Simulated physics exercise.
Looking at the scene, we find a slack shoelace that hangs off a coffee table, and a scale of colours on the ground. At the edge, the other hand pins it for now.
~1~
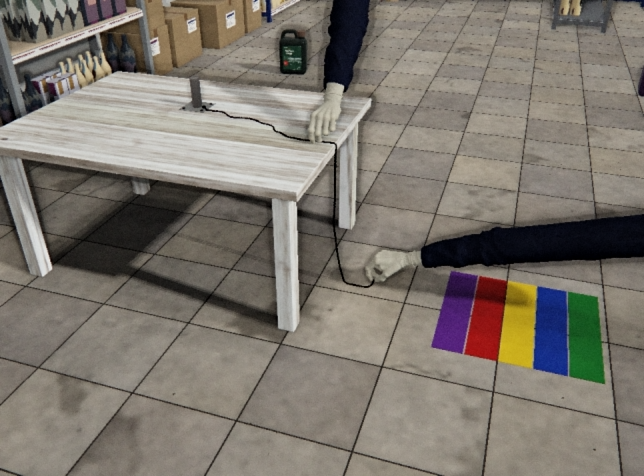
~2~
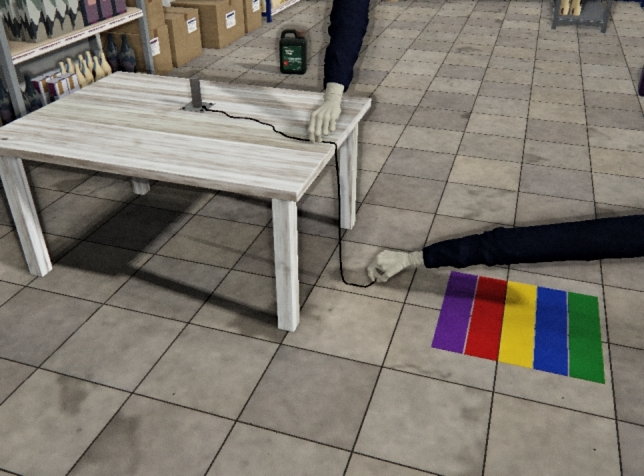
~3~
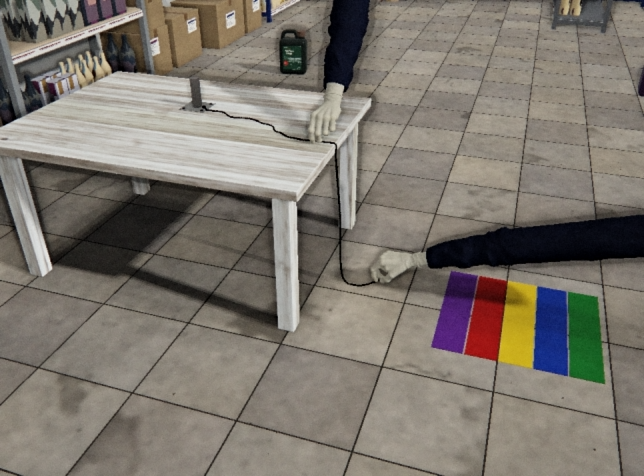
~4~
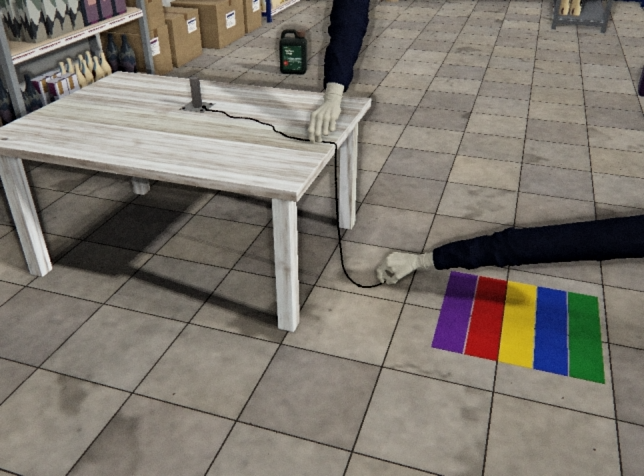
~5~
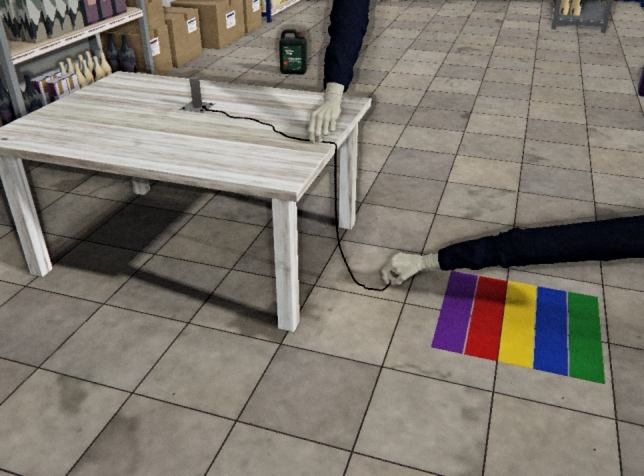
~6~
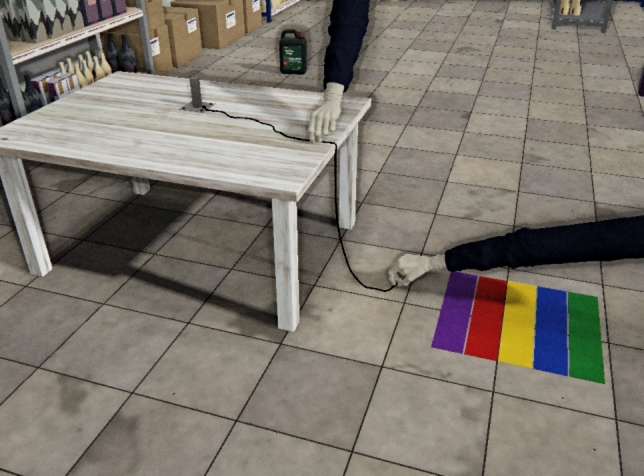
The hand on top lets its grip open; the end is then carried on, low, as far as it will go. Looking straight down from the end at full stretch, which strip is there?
The red strip is there.
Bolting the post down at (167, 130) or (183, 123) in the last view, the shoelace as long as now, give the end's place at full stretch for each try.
Around (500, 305) and (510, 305), in that order.
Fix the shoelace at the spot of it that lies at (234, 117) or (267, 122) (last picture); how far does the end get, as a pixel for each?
Near (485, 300) and (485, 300).
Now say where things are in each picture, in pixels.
The first frame shows end (374, 279); purple (450, 334); red (483, 341); yellow (516, 348); blue (551, 355); green (587, 362).
The second frame shows end (376, 280); shoelace through (221, 112) (263, 123) (301, 140) (338, 173) (340, 225) (342, 275).
The third frame shows end (379, 280).
The fourth frame shows end (385, 281); shoelace through (221, 112) (263, 123) (301, 140) (336, 173) (338, 225) (347, 275).
The fifth frame shows end (390, 282).
The sixth frame shows end (397, 283); shoelace through (221, 112) (263, 123) (301, 140) (336, 173) (338, 224) (353, 274).
Early on, end near (437, 291); short of the strips.
Midway, end near (469, 297); over purple.
At the end of the slack, end near (488, 301); over red. Over red.
